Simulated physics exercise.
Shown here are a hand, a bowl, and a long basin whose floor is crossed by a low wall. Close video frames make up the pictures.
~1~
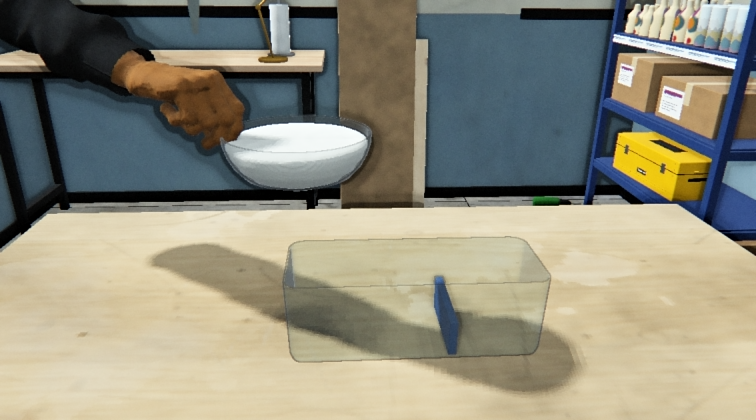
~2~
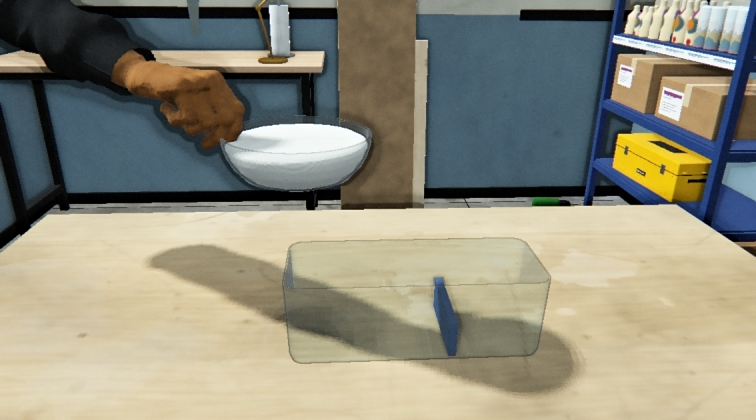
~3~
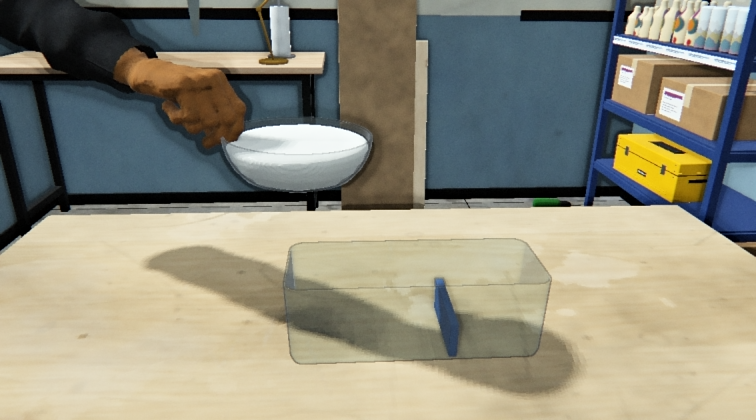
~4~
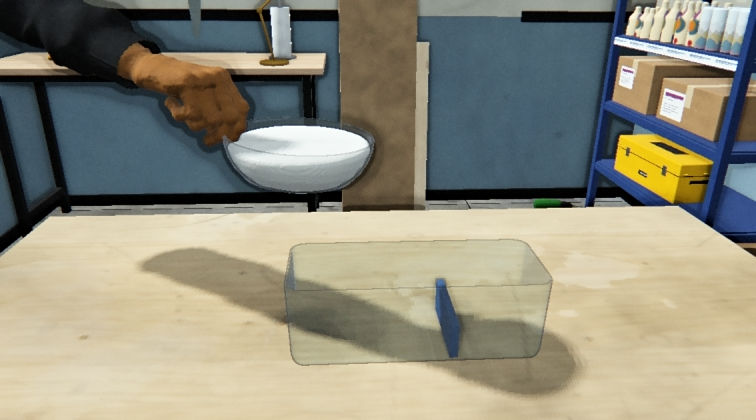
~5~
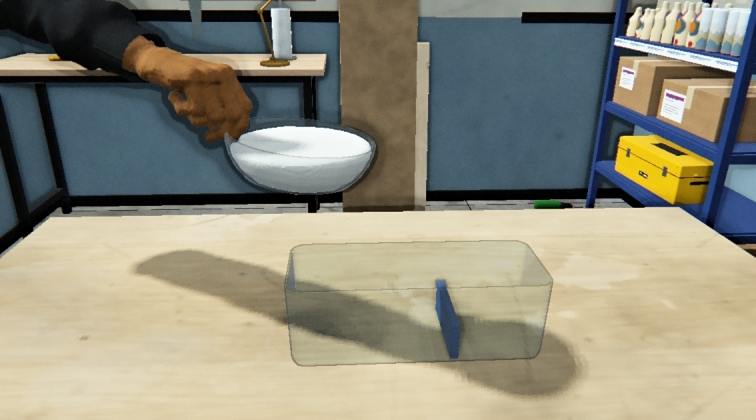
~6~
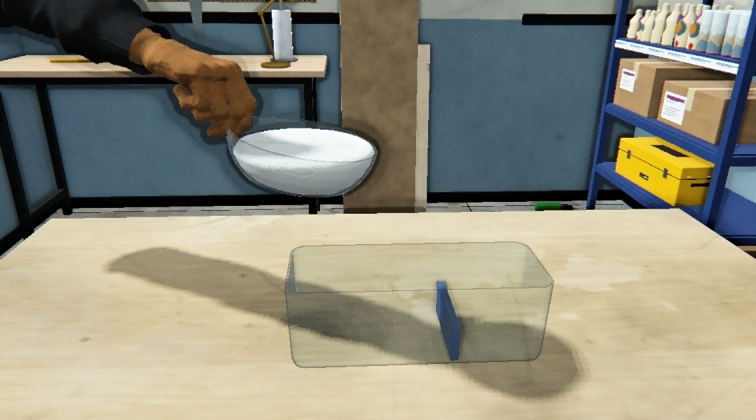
A hand holding a glass bowl of white milk above a clear basin with a low blue wall, gradually tilting it slightly rightward.
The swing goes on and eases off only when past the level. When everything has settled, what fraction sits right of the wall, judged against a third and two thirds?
Smaller than a third.
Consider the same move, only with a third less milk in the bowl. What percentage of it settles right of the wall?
About 5 percent.
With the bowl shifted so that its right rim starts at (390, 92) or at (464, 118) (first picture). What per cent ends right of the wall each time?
Close to 45 in a hundred, and close to 70 in a hundred.
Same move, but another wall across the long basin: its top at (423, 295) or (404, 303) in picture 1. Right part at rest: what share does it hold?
About 45 per cent on the first try, and 65 per cent on the second.
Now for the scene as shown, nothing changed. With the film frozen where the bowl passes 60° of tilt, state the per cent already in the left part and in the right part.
Left part close to 25 in a hundred, right part close to 0.
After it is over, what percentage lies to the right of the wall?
Share: Roughly 5 %.
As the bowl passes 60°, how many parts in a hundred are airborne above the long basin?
That comes to near 40 percent.
A moment on, the tilt is 60° and 32 per cent is still to pour, 25 is left of the wall and 1 right of it.
Next, the tilt is 92° and 1 per cent is still to pour, 81 is left of the wall and 4 right of it.
Then the tilt is 100° and 0 per cent is still to pour, 86 is left of the wall and 6 right of it.
Later the tilt is 100° and 0 per cent is still to pour, 86 is left of the wall and 6 right of it.
At rest 86 per cent lies left of the wall, 6 right of it and 8 outside.
